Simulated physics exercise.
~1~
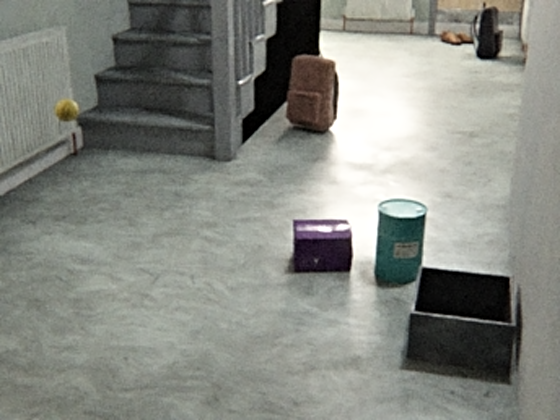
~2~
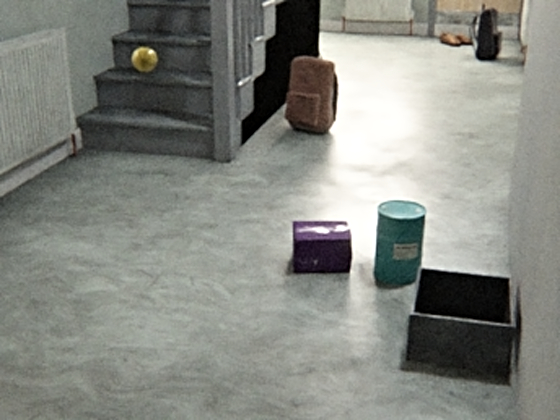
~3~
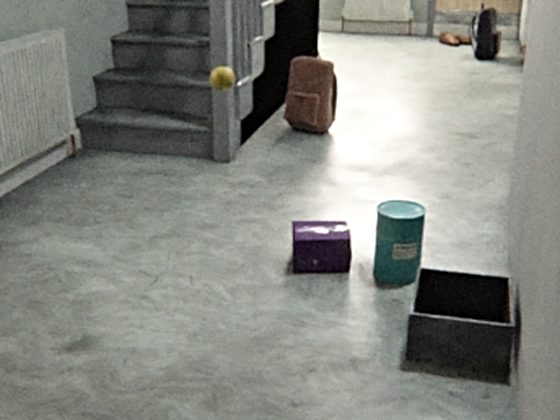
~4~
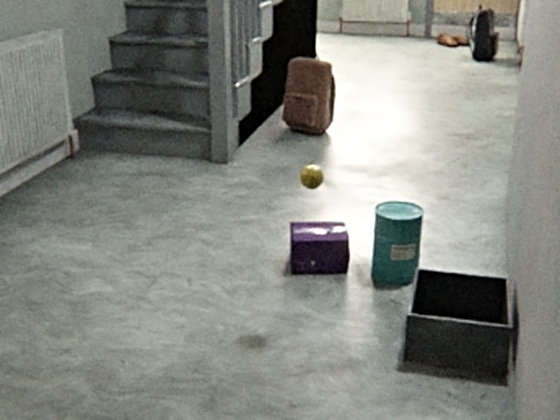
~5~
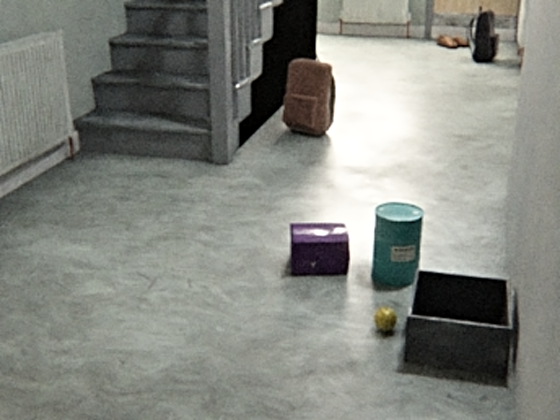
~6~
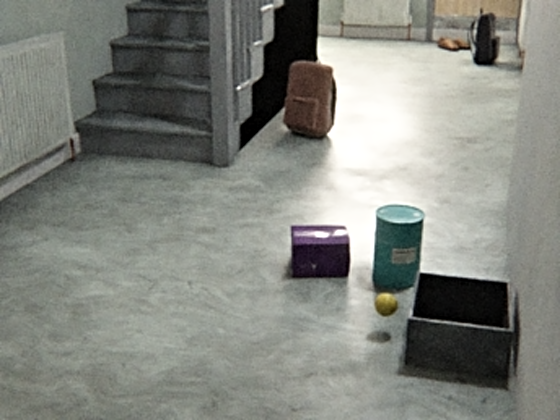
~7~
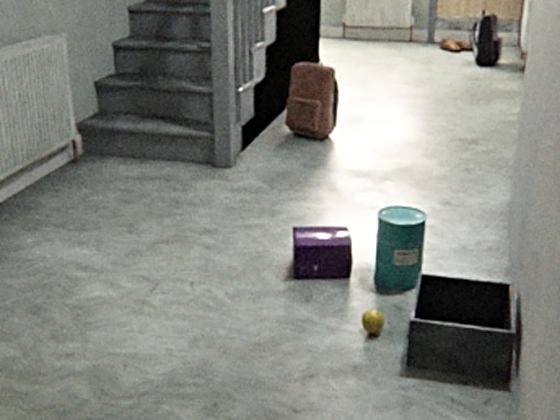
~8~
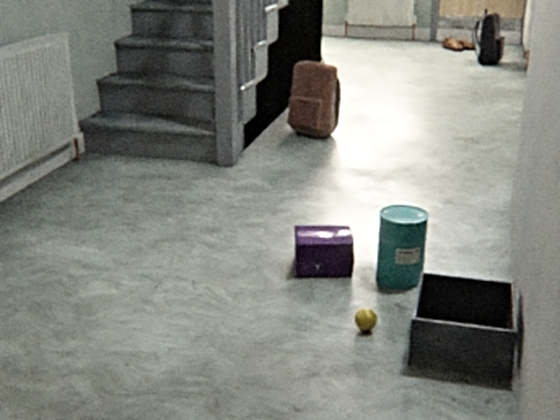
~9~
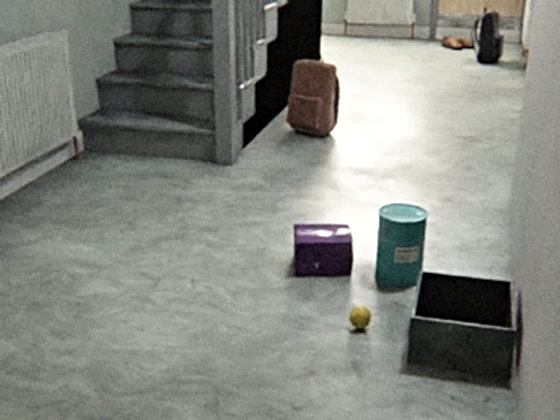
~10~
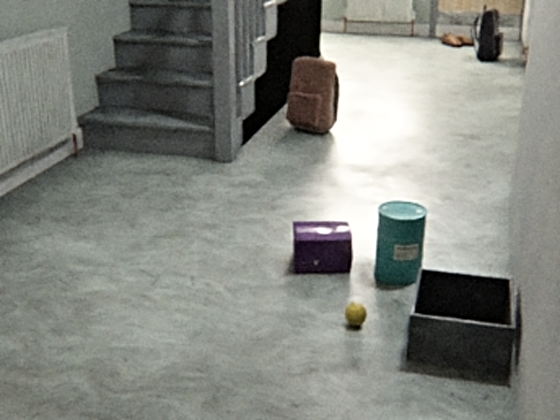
The video shows a yellow apple flying rightward in an arc past a staircase and dropping to the floor beside an open dark box. It bounces slightly, rolls a little to the left, and comes to rest outside the box, near a turquoise canister and a purple parcel.
